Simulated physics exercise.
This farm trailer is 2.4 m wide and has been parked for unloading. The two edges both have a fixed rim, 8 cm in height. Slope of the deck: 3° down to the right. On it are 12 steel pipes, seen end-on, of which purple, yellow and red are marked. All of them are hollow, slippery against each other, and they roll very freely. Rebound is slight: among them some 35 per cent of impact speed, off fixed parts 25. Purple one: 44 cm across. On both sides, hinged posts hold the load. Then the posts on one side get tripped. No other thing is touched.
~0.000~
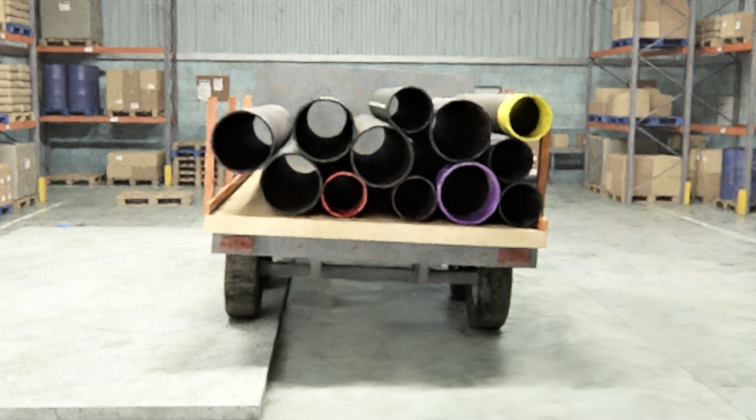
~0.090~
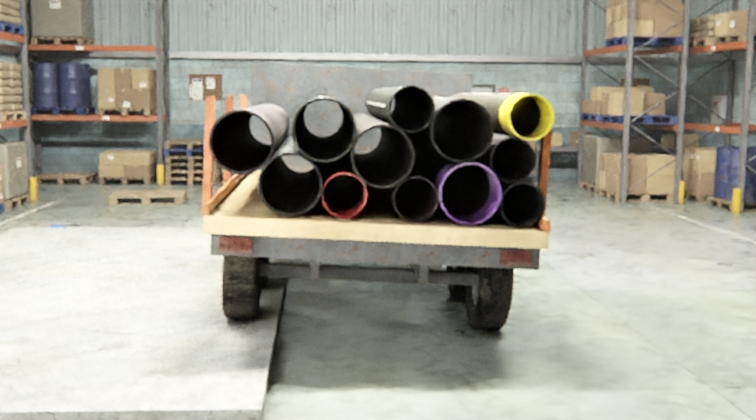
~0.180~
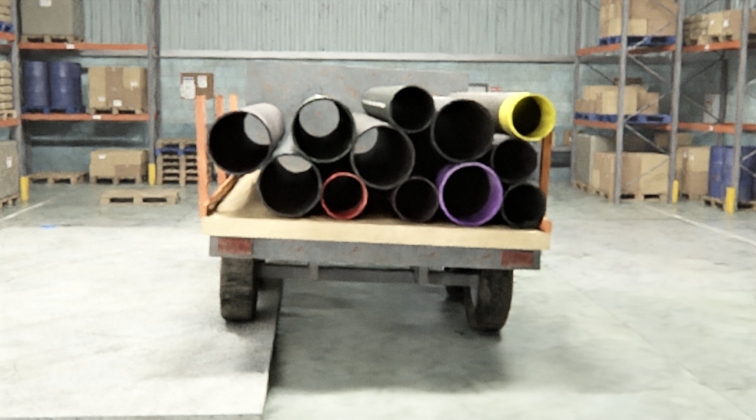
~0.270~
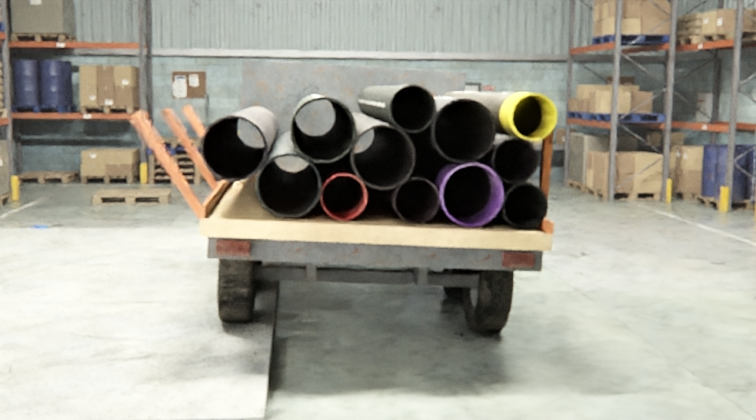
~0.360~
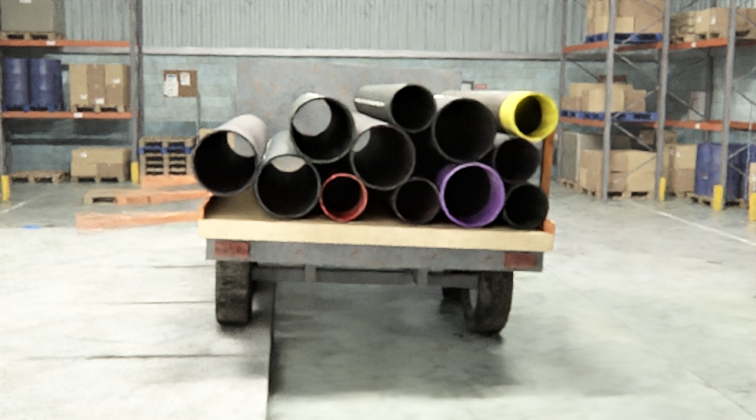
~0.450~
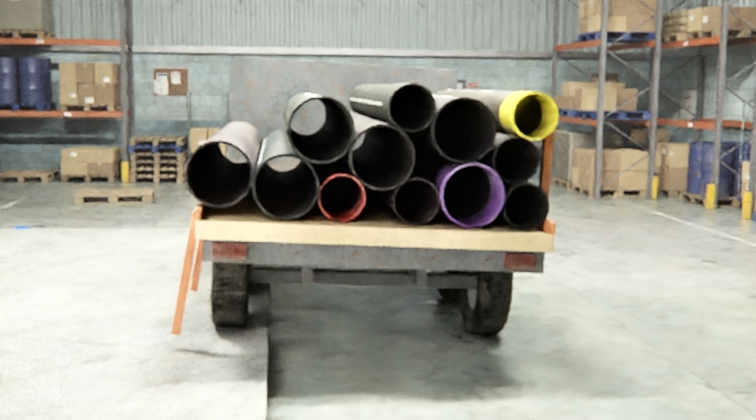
The orange posts on the left side of a trailer stacked with dark pipes swung outward and down until they hung below the deck, and the leftmost pipes shifted slightly left and lower.
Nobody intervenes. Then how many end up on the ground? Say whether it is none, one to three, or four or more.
The count comes to none.
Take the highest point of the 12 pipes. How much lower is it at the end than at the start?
Roughly 0 cm.
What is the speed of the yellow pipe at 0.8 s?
0.0 m/s, give or take.
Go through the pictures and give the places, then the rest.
In the first picture, purple (469, 193), yellow (529, 118), red (344, 195); sides still shut; the deck slopes 3° down to the right; 5 of the 12 make up the bottom layer.
In the second picture, purple (470, 194), yellow (531, 117), red (345, 196); sides still shut.
In the third picture, purple (471, 194), yellow (532, 117), red (344, 197); left posts out by 5°, tip at (200, 102).
In the fourth picture, purple (472, 195), yellow (534, 117), red (344, 197); left posts out by 35°, tip at (139, 119).
In the fifth picture, purple (473, 195), yellow (535, 116), red (344, 198); left posts out by 95°, tip at (83, 224).
In the sixth picture, purple (473, 195), yellow (535, 116), red (342, 199); left posts out by 170°, tip at (177, 328).
By 0.8 s, purple is on the deck, 55 cm from the right edge; yellow is up on others, 15 cm from the right edge; red is on the deck, 95 cm from the left edge; 0 gone from the deck.
Finally (1.2 s), purple is on the deck, 55 cm from the right edge; yellow is up on others, 15 cm from the right edge; red is on the deck, 95 cm from the left edge; 0 gone from the deck.
